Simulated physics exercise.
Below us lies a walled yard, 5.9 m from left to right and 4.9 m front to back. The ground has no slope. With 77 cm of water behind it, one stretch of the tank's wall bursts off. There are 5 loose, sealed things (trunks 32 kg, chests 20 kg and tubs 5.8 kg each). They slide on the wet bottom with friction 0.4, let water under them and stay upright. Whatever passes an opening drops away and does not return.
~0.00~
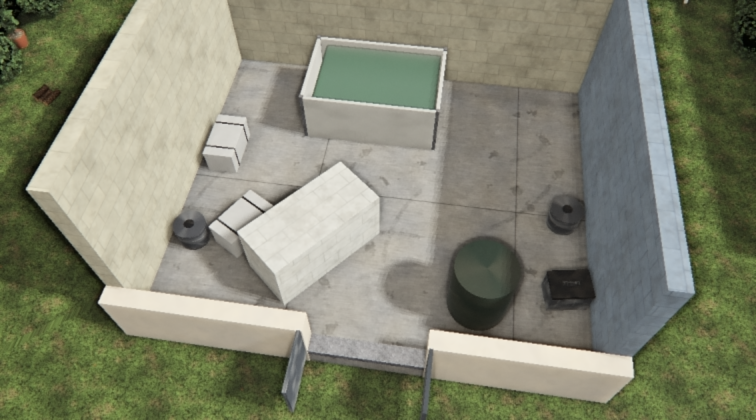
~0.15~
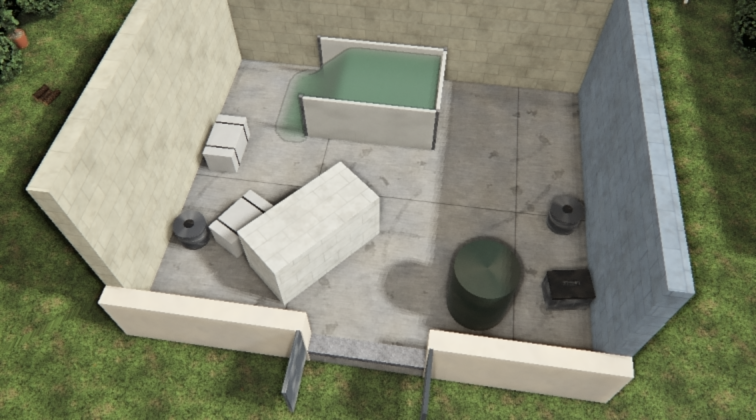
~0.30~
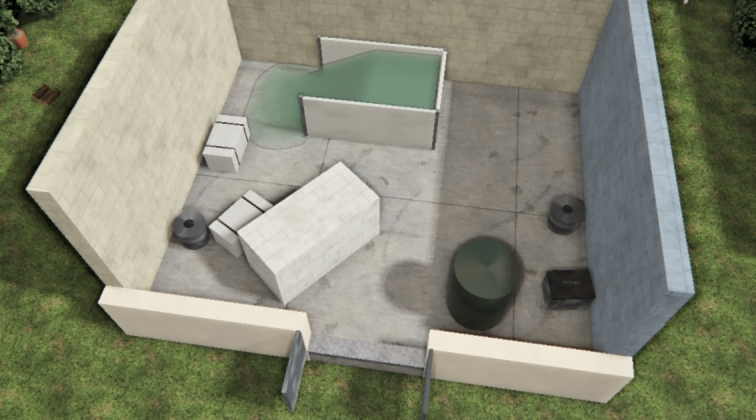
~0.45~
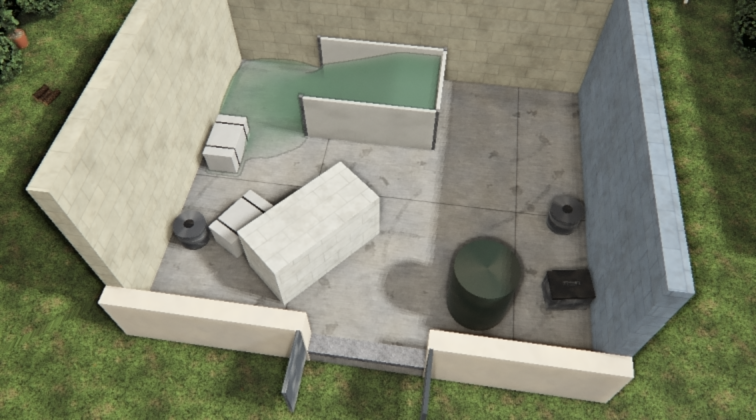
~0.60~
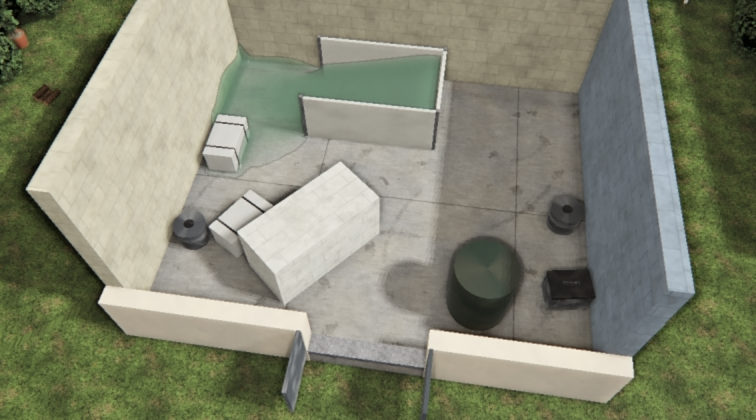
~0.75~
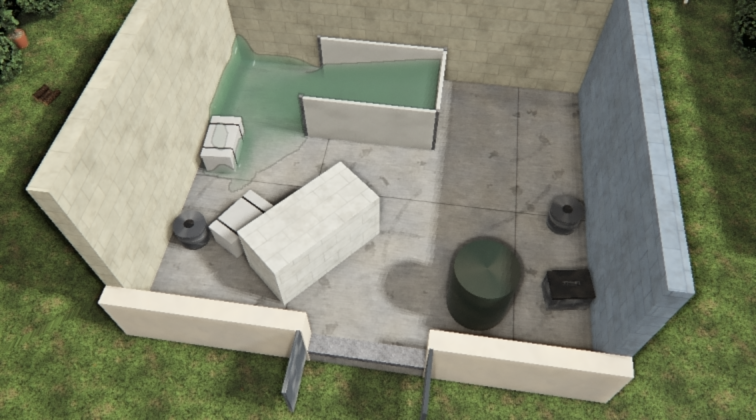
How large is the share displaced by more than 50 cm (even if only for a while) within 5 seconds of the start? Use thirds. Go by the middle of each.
That comes to between one and two thirds.
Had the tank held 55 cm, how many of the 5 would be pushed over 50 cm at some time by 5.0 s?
Then 2.
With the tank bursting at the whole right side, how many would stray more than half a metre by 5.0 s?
In that case 2 of them.
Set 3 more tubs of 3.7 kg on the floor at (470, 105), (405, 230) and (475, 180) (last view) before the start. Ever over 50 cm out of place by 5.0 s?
In turn: Less, less, short of it.
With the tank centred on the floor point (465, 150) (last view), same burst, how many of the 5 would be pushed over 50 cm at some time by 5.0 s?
Then 3.
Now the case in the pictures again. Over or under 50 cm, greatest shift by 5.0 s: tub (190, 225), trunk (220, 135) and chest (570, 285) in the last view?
In that order: Past it, past it, short of it.
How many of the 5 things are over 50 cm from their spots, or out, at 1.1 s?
I count 0.
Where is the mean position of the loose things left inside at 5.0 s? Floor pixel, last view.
Near (373, 274).
After 1.1 s 0 of 5 are over 50 cm from their spots; 0 afloat.
After 2.2 s 2 of 5 are over 50 cm from their spots; 1 afloat.
After 3.5 s 2 of 5 are over 50 cm from their spots; 3 afloat.
After 5.0 s 2 of 5 are over 50 cm from their spots, and 2 have been at some point; 3 afloat.
